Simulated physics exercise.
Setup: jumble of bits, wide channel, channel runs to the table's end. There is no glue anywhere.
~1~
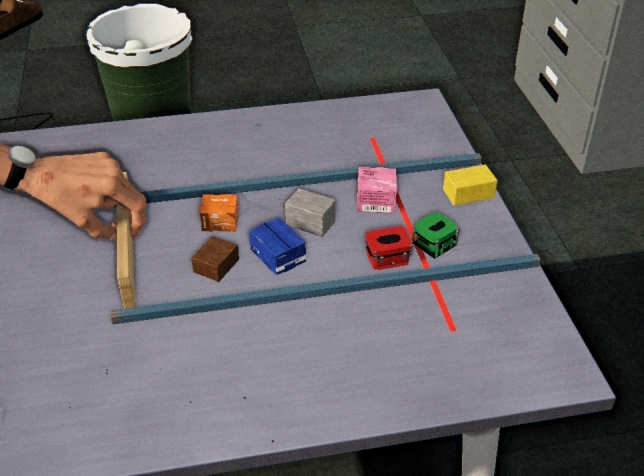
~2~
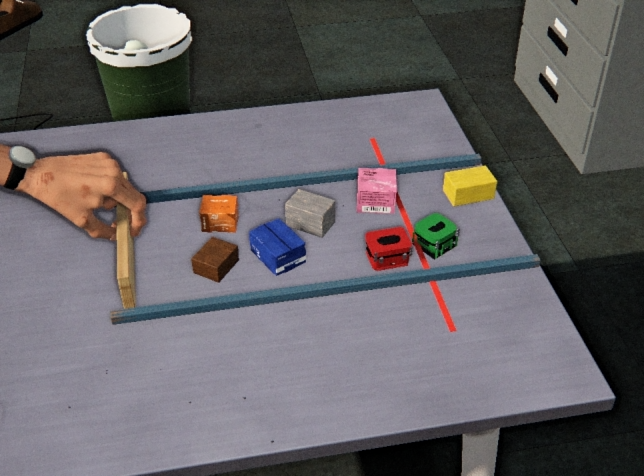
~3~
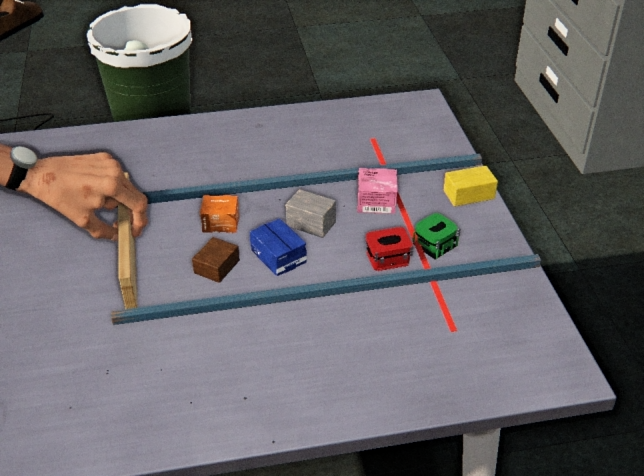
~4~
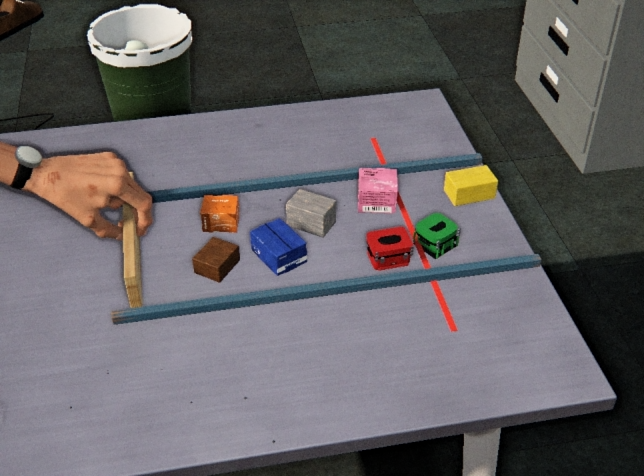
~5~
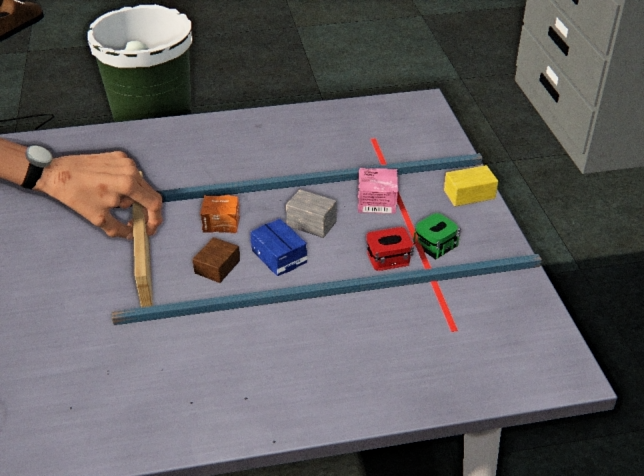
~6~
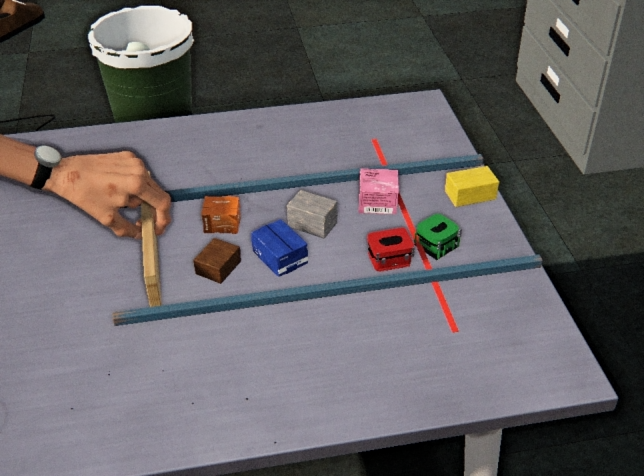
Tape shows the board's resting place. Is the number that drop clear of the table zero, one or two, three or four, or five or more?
The push fails to knock any off.
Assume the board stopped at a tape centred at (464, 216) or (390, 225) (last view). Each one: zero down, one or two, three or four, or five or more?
Count at position one: Three or four; at position two: None.
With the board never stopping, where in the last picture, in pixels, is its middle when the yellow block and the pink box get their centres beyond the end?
Near (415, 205) in the first case, near (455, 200) in the other.
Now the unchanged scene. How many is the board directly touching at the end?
It's 3 of them.
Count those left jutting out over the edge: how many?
Result: 1.
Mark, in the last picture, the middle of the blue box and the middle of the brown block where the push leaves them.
Okay, so first (468, 237), and next (429, 227).
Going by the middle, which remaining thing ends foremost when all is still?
Closest in the end is the yellow block.
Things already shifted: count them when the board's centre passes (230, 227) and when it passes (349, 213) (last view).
That makes 3 at the first spot and 7 at the second.
A little later, none off yet; yellow block at rest near (472, 186); green case at rest near (437, 237); pink box at rest near (379, 191).
Next, none off yet; yellow block at rest near (472, 186); green case shifted about its own width near (466, 225); pink box shifted about its own width near (416, 178).
When it is over, the number that fall off is zero.
